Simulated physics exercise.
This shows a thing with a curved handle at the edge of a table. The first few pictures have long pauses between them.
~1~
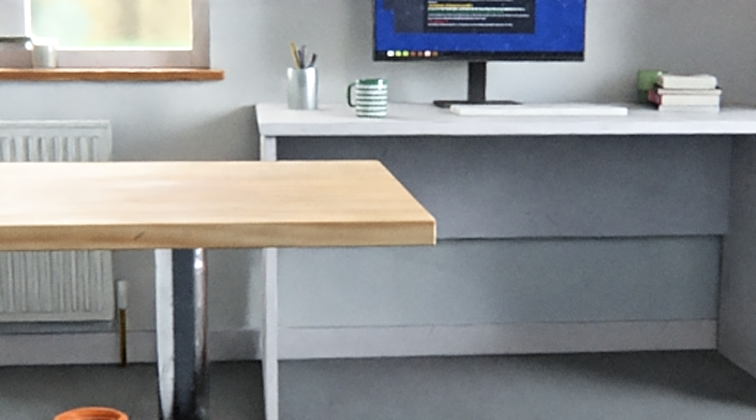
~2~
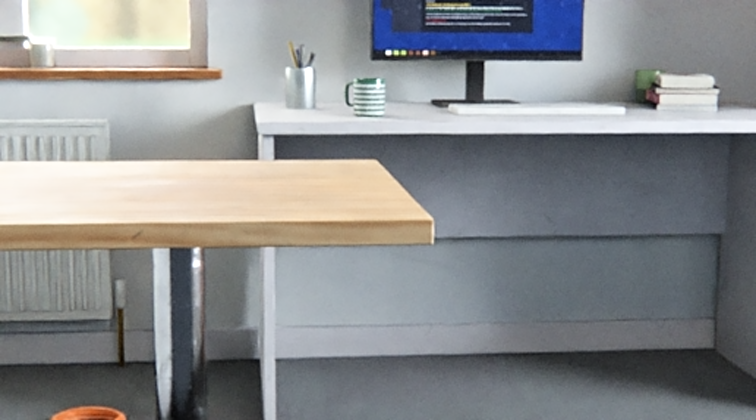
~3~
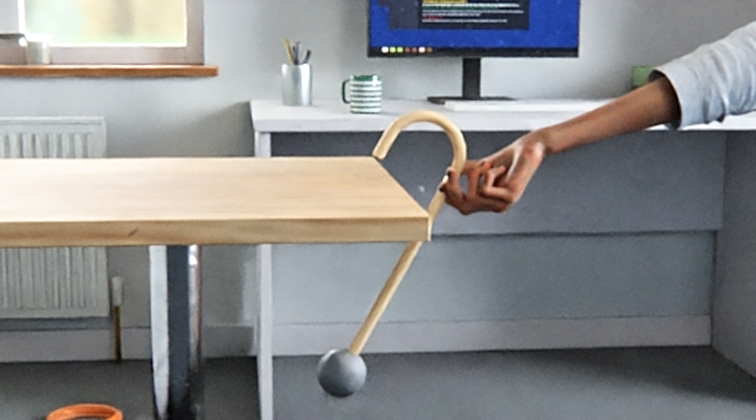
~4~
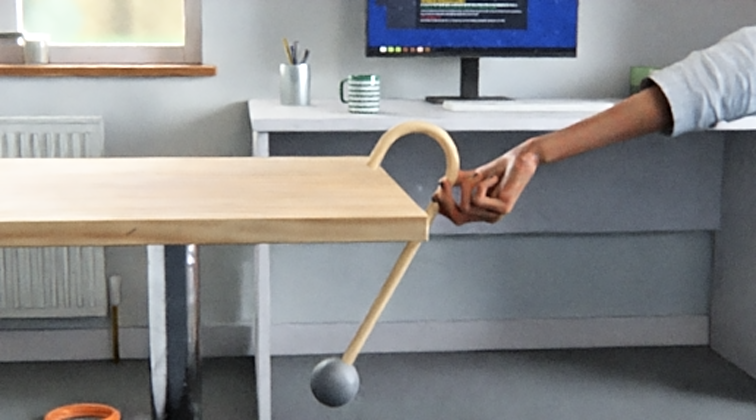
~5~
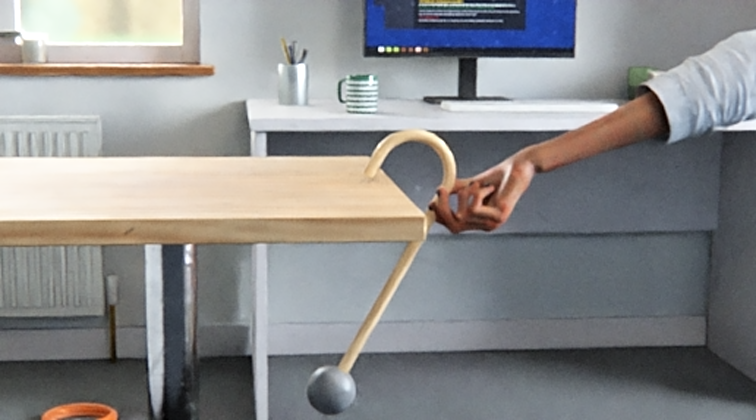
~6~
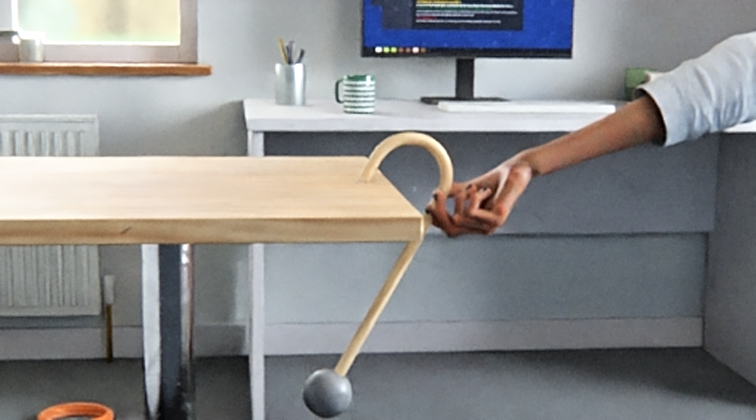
In a room with a desk, monitor and striped mug behind it, a wooden table stands with its right end bare. A hand from the right then holds a curved-handled object with a grey ball at its lower end against the table's edge. It lowers slightly, then stays nearly still, still held.
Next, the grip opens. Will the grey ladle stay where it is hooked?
Yes, I expect it will stay put.
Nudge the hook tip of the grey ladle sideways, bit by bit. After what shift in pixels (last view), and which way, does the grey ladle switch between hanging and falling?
About 24 pixels to the right.
Then, 0.28 s on from there, grey ladle at rest near (366, 273).
Then, 0.58 s on from there, grey ladle at rest near (368, 273).
Then, 0.86 s on from there, grey ladle at rest near (366, 273).
In the end, the grey ladle remains in place, near (365, 273).
